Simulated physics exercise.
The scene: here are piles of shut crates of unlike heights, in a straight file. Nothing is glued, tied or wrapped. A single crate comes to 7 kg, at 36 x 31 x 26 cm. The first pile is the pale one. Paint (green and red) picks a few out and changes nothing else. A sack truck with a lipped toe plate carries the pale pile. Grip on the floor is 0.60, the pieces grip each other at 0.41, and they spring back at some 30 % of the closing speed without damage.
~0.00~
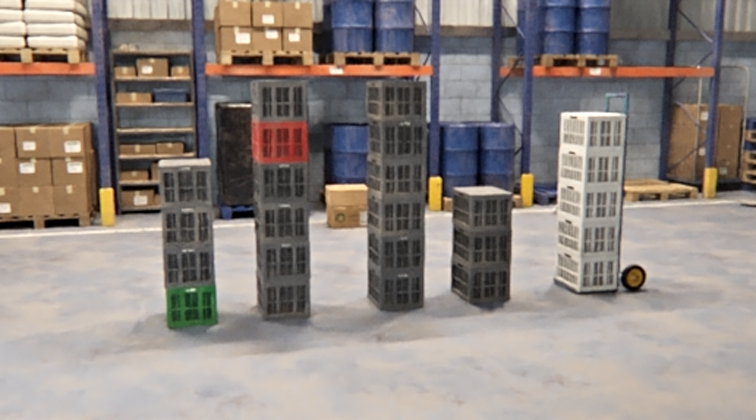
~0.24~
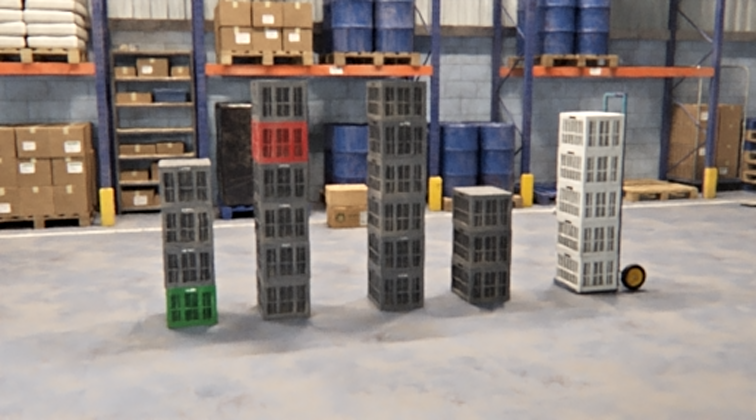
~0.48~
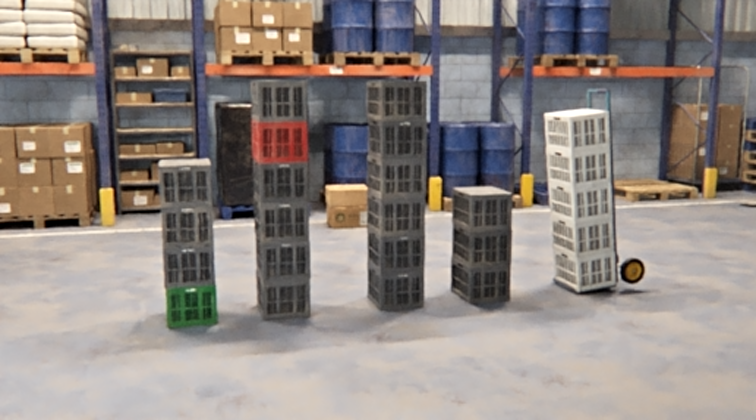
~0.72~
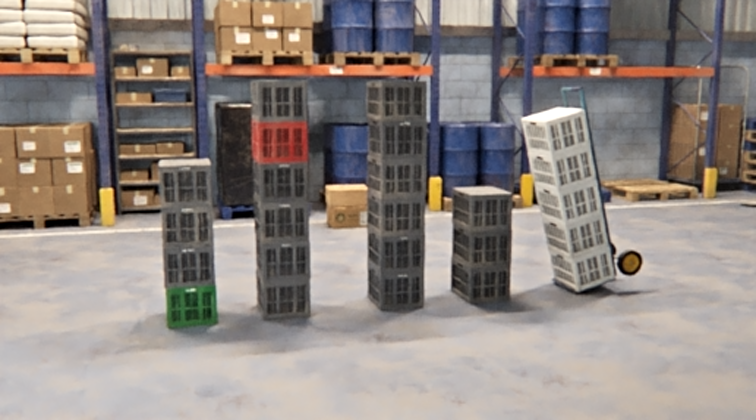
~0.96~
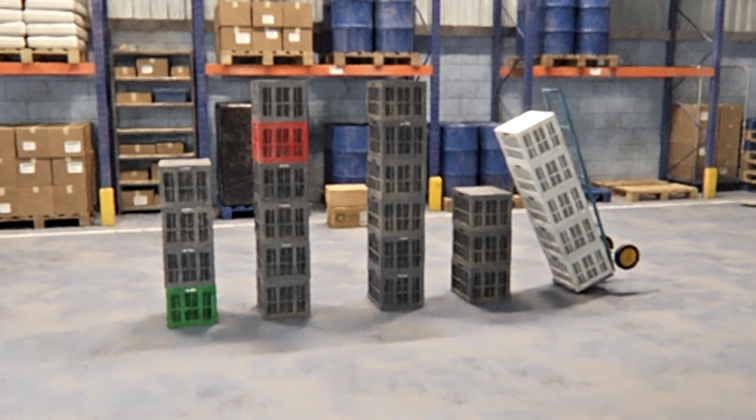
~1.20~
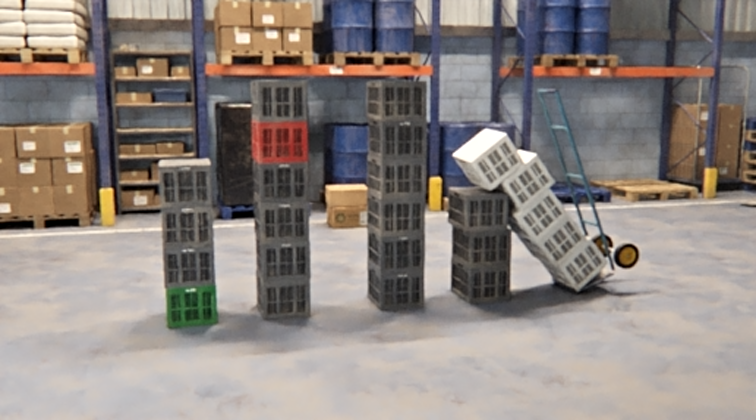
In a warehouse, a stack of white crates on a hand truck tilts left onto grey crates.
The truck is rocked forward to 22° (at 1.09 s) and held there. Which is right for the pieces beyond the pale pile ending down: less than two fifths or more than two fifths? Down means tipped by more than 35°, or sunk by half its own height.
Ending down: Less than two fifths.
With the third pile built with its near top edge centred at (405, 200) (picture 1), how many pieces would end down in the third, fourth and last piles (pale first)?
In that case third 0, fourth 0, last 0.
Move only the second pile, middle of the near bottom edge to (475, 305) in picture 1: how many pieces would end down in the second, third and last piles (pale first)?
In that case second 0, third 0, last 0.
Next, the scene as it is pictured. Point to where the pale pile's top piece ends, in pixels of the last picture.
At about (435, 173).
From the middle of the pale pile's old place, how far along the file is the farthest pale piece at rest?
Some 120 cm.
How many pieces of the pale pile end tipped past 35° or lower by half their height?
5 pale pieces.
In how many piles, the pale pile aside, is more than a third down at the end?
0 of them.
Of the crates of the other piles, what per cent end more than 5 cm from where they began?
10 per cent.
After 1.38 s, 4 of the pale pile down; none of the 19 other crates down, 2 disturbed.
After 1.82 s, 5 of the pale pile down; none of the 19 other crates down, 6 disturbed.
After 3.22 s, 5 of the pale pile down; none of the 19 other crates down, 4 disturbed.
At rest (4.7 s), 5 of the pale pile down; none of the 19 other crates down, 3 disturbed; red crate unmoved; green crate unmoved. That is 0 per cent. As the last picture would show them, middles, red crate near (279, 140), green crate near (191, 299).
